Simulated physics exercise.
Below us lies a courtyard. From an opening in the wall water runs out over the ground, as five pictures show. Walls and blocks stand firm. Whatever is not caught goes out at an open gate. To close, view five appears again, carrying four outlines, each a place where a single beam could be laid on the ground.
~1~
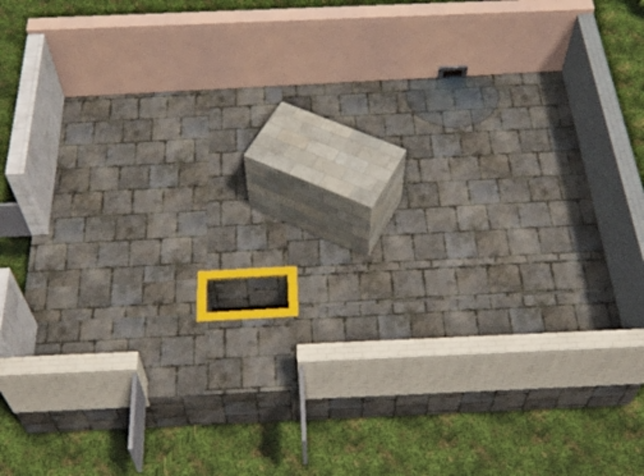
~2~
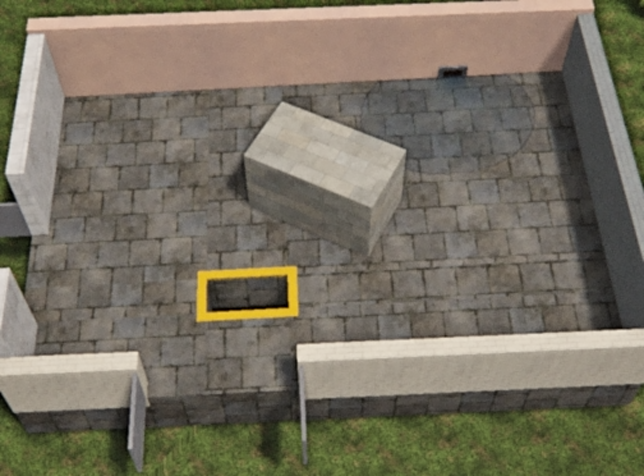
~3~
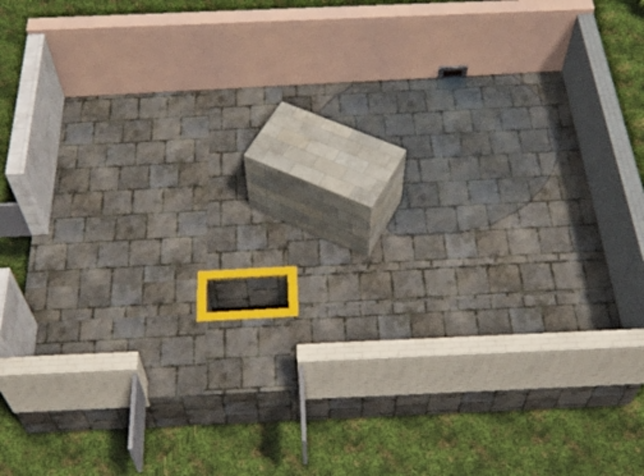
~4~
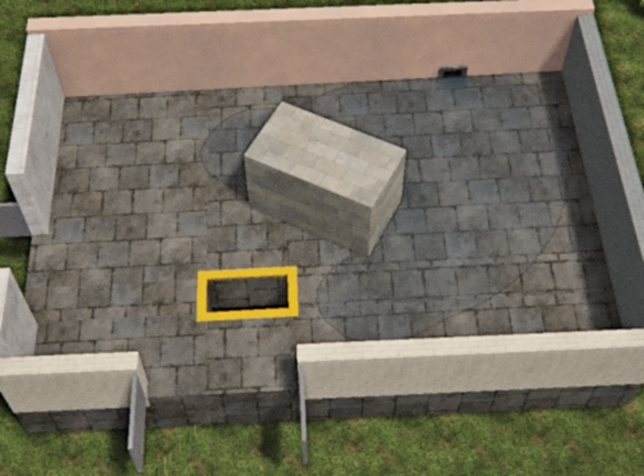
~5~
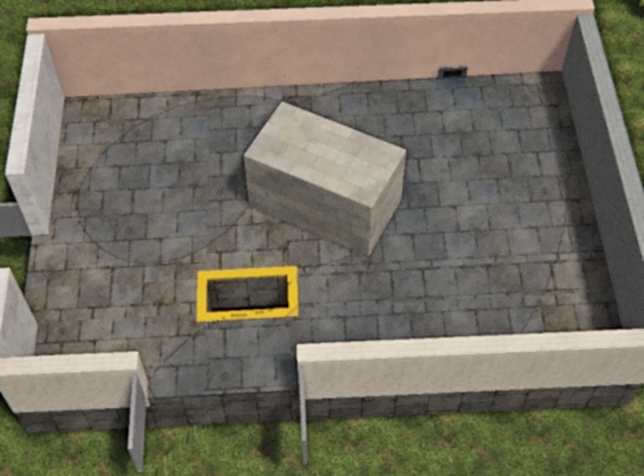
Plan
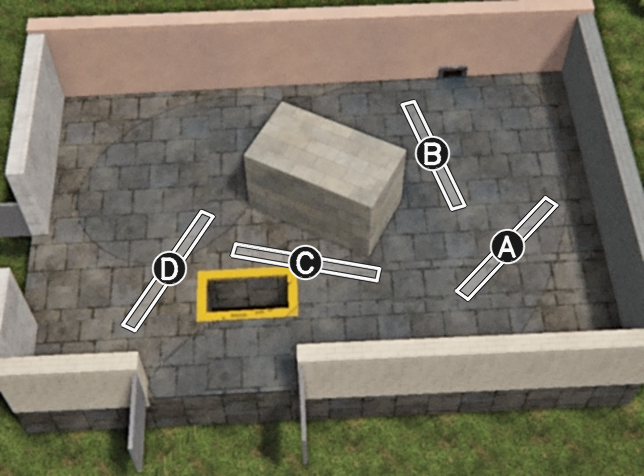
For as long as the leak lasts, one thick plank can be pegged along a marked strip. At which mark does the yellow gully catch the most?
It is B.
On the marked copy, A from (462, 295) to (550, 201); B from (408, 103) to (458, 207); C from (233, 249) to (378, 274); D from (128, 327) to (207, 213).
If A is chosen, about 5 % of the stream runs into the yellow gully, about 95 % out by the gates.
If B is chosen, about 11 % of the stream runs into the yellow gully, about 89 % out by the gates.
If C is chosen, about 5 % of the stream runs into the yellow gully, about 95 % out by the gates.
If D is chosen, about 5 % of the stream runs into the yellow gully, about 94 % out by the gates.
